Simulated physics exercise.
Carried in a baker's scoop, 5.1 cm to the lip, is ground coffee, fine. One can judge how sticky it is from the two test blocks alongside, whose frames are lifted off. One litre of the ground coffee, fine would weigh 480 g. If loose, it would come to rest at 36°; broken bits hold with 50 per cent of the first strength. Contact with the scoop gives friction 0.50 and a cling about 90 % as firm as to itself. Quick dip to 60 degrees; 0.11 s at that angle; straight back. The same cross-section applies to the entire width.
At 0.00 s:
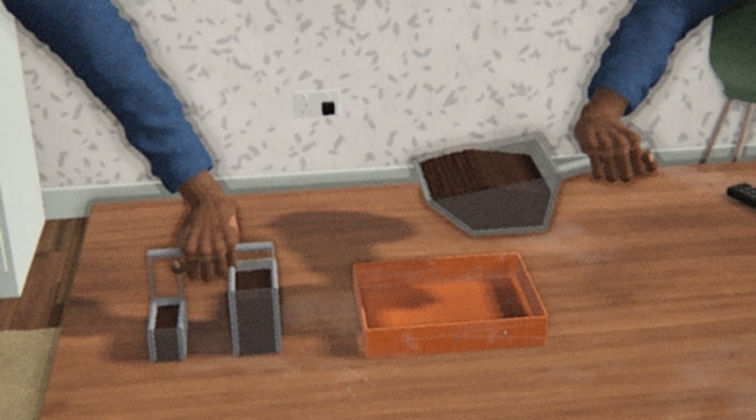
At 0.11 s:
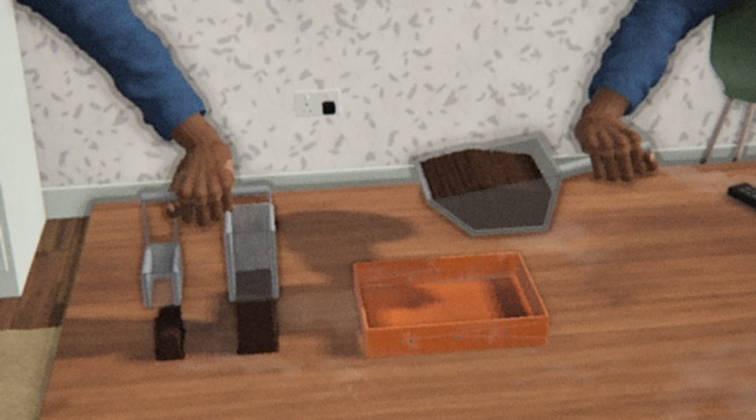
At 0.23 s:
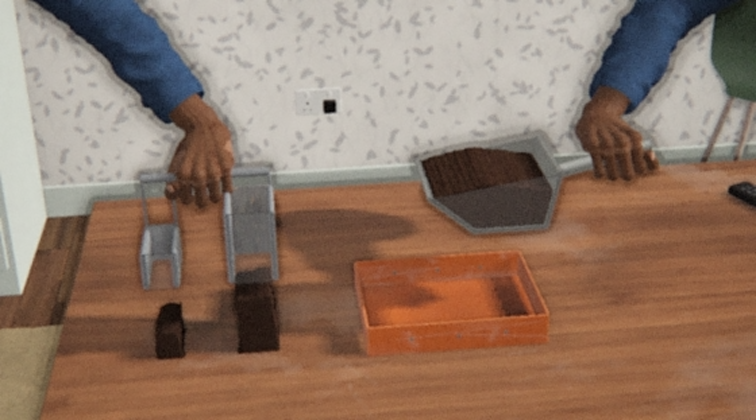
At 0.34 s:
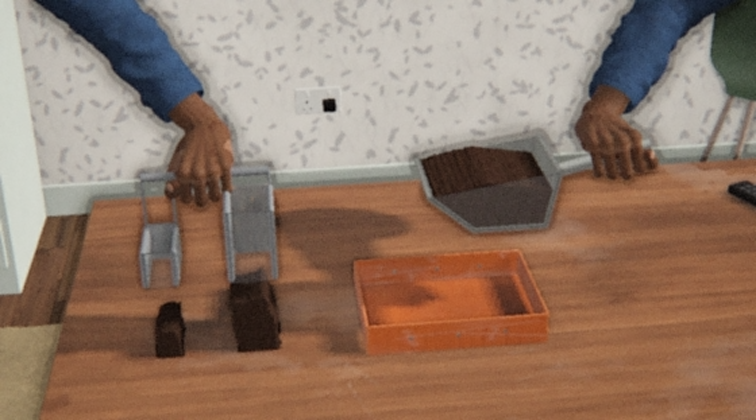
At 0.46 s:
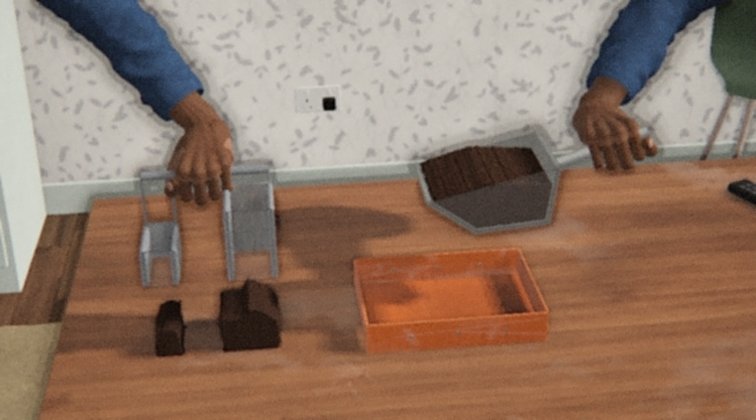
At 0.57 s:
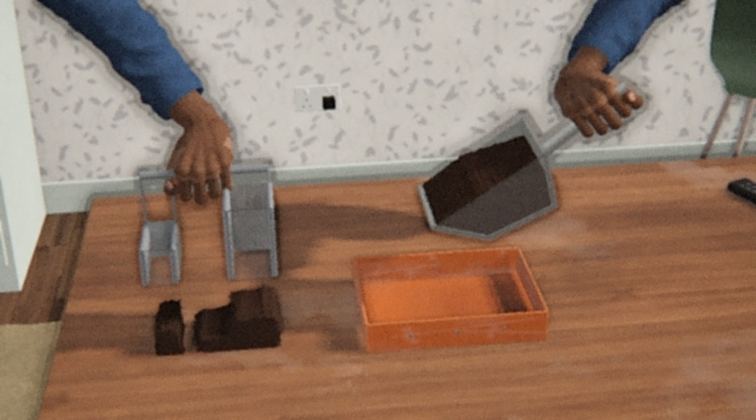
The clip shows a hand lifting two grey moulds off dark blocks beside an orange tray; the taller block slumps leftward while the smaller keeps its shape, and another hand then tilts a scoop of dark grounds by its handle.
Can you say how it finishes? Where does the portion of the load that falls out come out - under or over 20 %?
Result: Under.
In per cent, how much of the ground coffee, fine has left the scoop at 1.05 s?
Roughly 0 percent.
By 0.79 s, the scoop is at 60 degrees and 0 % has left it.
By 1.05 s, the scoop is at 48 degrees and 0 % has left it.
By 1.31 s, the scoop is at 1 degrees and 0 % has left it.
By 1.57 s, the scoop is at 0 degrees and 0 % has left it.
By 1.77 s, at the end, the scoop is at 0 degrees and 0 % has left it.
